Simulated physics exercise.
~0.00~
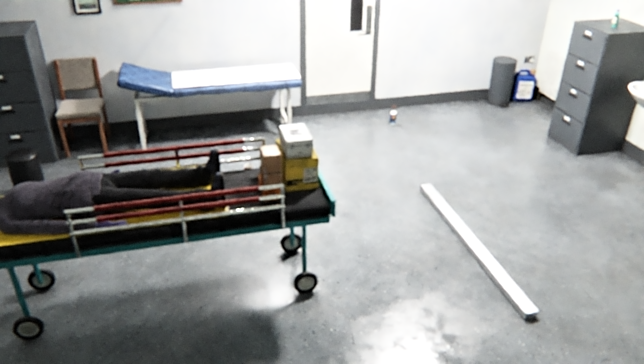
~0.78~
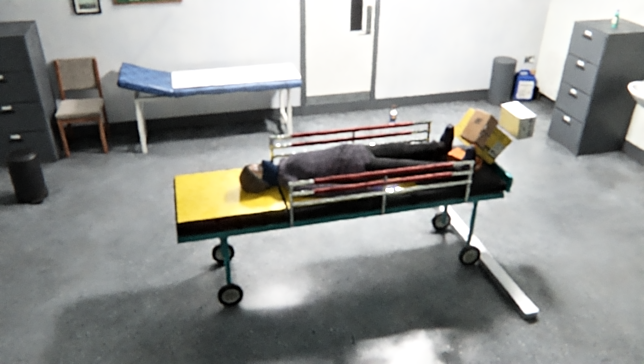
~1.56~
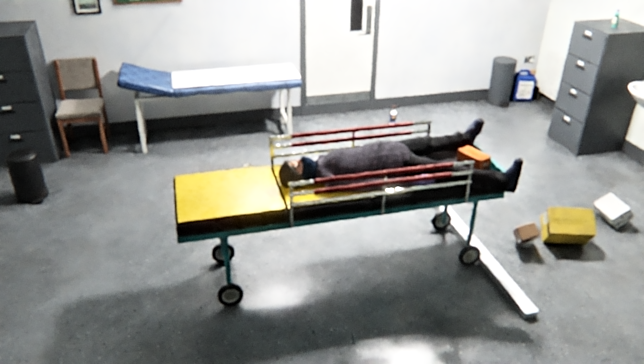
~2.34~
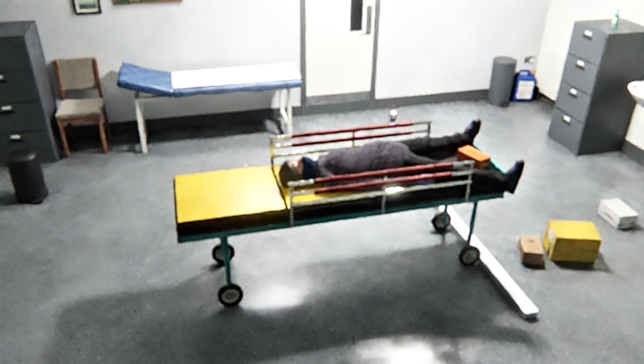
A trolley carrying a limp person rolled right and stopped dead at a white sill on the floor, and the person slid feet-first toward the end while three boxes tumbled off onto the floor, leaving a small orange box aboard.
